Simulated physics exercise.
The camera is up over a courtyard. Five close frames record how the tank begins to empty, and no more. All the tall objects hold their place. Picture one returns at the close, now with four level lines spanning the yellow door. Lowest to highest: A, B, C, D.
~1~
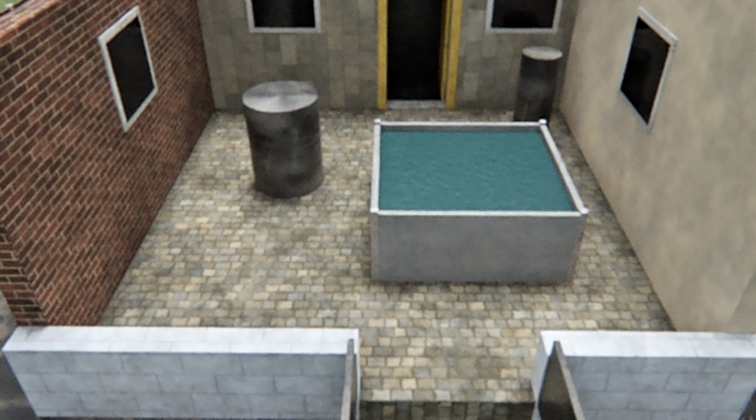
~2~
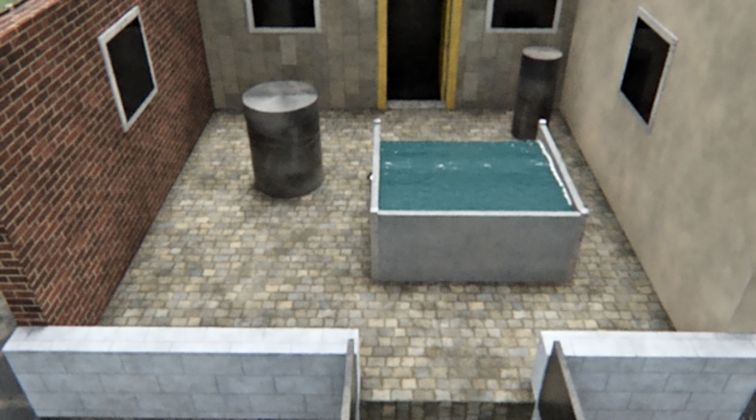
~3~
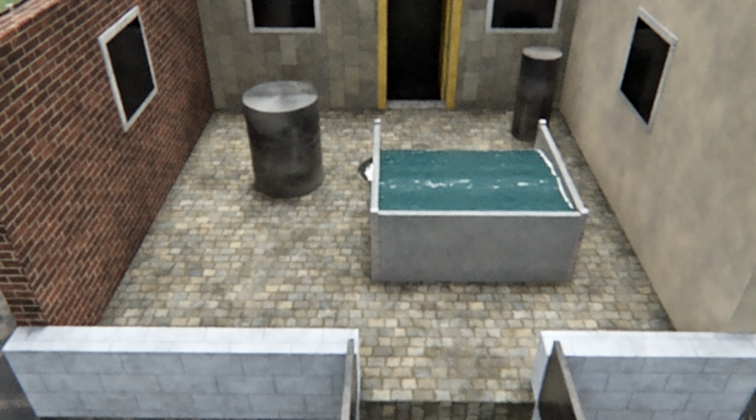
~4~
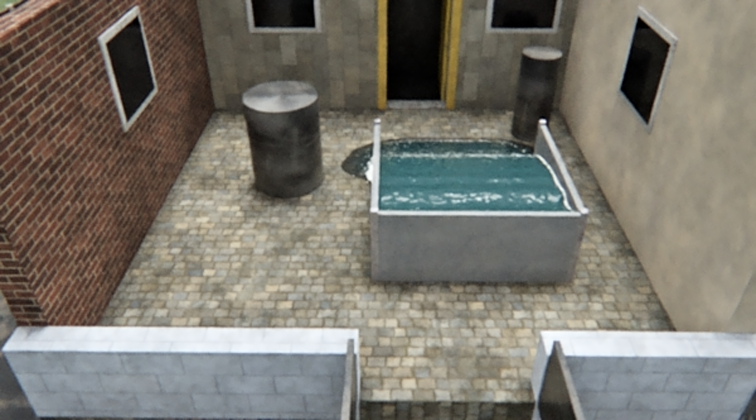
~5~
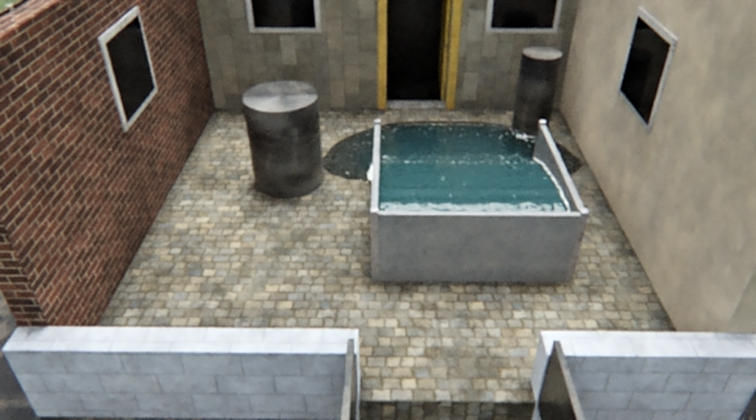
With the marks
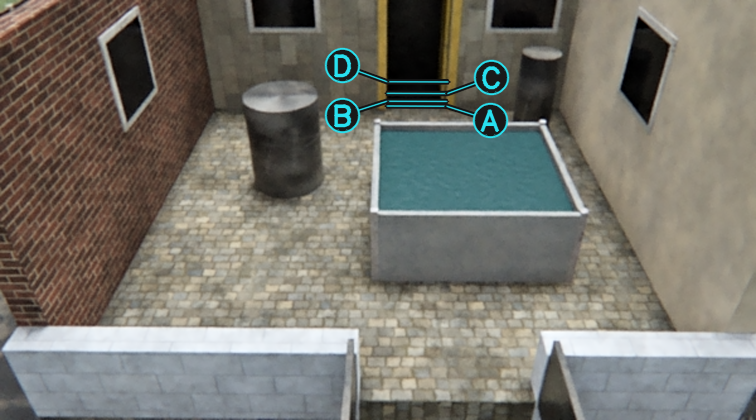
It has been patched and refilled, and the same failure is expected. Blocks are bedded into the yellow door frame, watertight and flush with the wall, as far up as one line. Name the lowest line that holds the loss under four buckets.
That is mark D.
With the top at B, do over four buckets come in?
Yes, that goes wrong.
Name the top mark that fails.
C it is.
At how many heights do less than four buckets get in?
One of them.
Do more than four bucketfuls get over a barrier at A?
Yes, it does.
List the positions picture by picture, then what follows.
Water in the tank at rest, its middle at (467, 170); foot of the yellow doorway at (416, 108); open gate at (450, 326), in the first picture.
Water covers 3 % of the ground, its front hidden from here, in the second picture.
Water covers 6 % of the ground, its front hidden from here, in the third picture.
Water covers 11 % of the ground, its front hidden from here, in the fourth picture.
Front seen at (346, 142), 18 % of the ground wet, in the fifth picture.
On the marked copy, A at (416, 106); B at (416, 101); C at (417, 93); D at (417, 81); from the bottom up A, B, C, D.
If A is chosen, dozens of bucketfuls pour in.
If B is chosen, dozens of bucketfuls pour in.
If C is chosen, about 14 bucketfuls get in.
If D is chosen, a splash gets over, under a bucket.
